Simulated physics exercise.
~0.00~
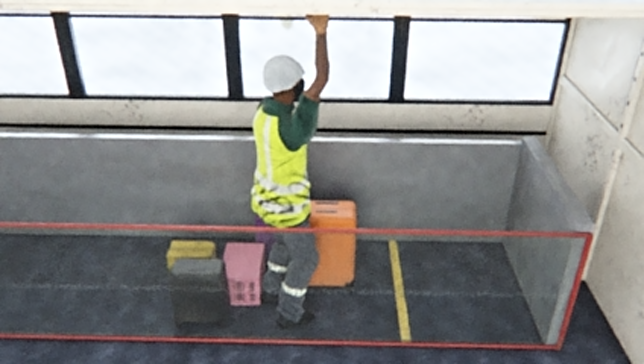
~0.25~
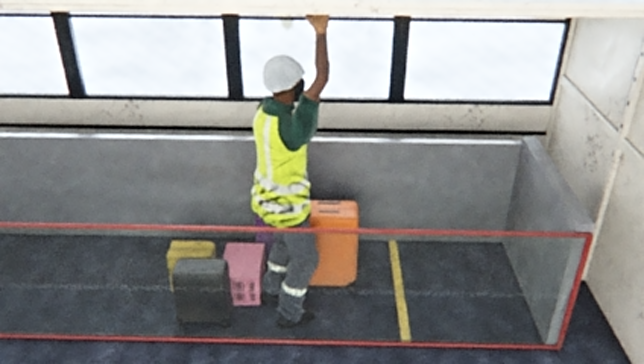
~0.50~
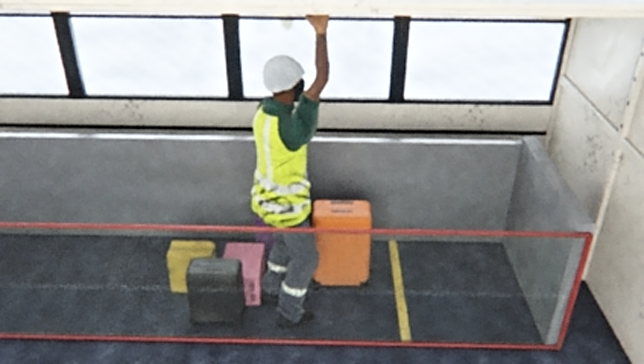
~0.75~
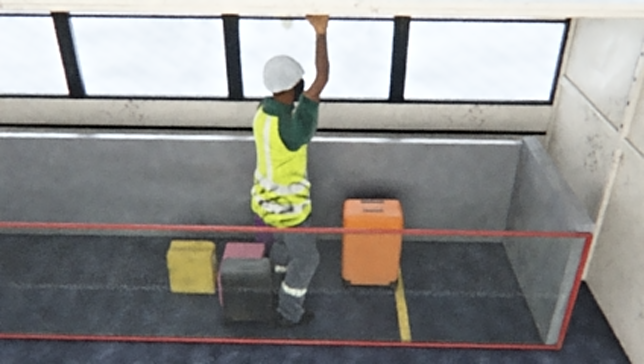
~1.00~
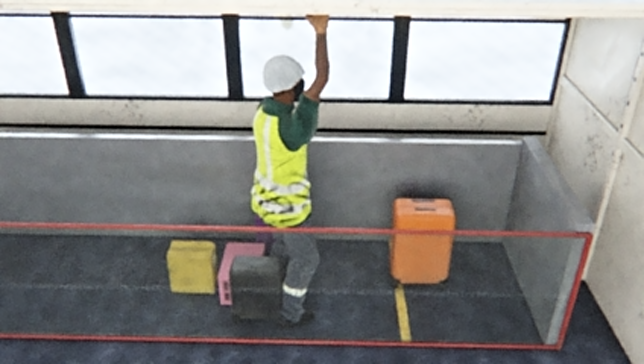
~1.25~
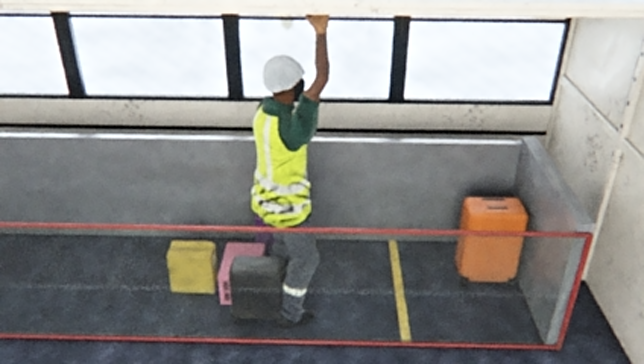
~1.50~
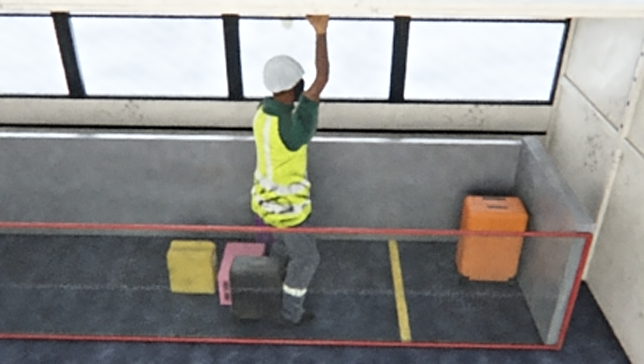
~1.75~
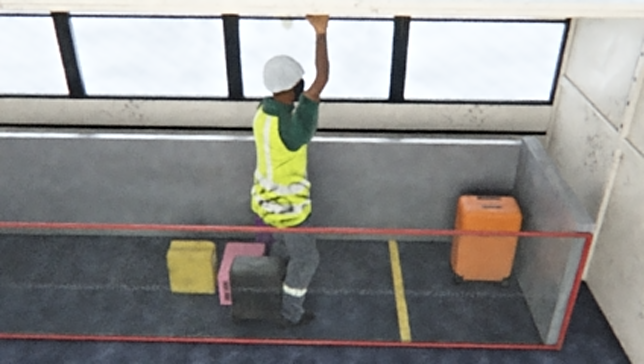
A big orange suitcase slid right across a yellow floor line and stopped near the end wall, while a smaller black case shifted right beside a pink crate, staying short of the line as a worker in a white helmet held on overhead.
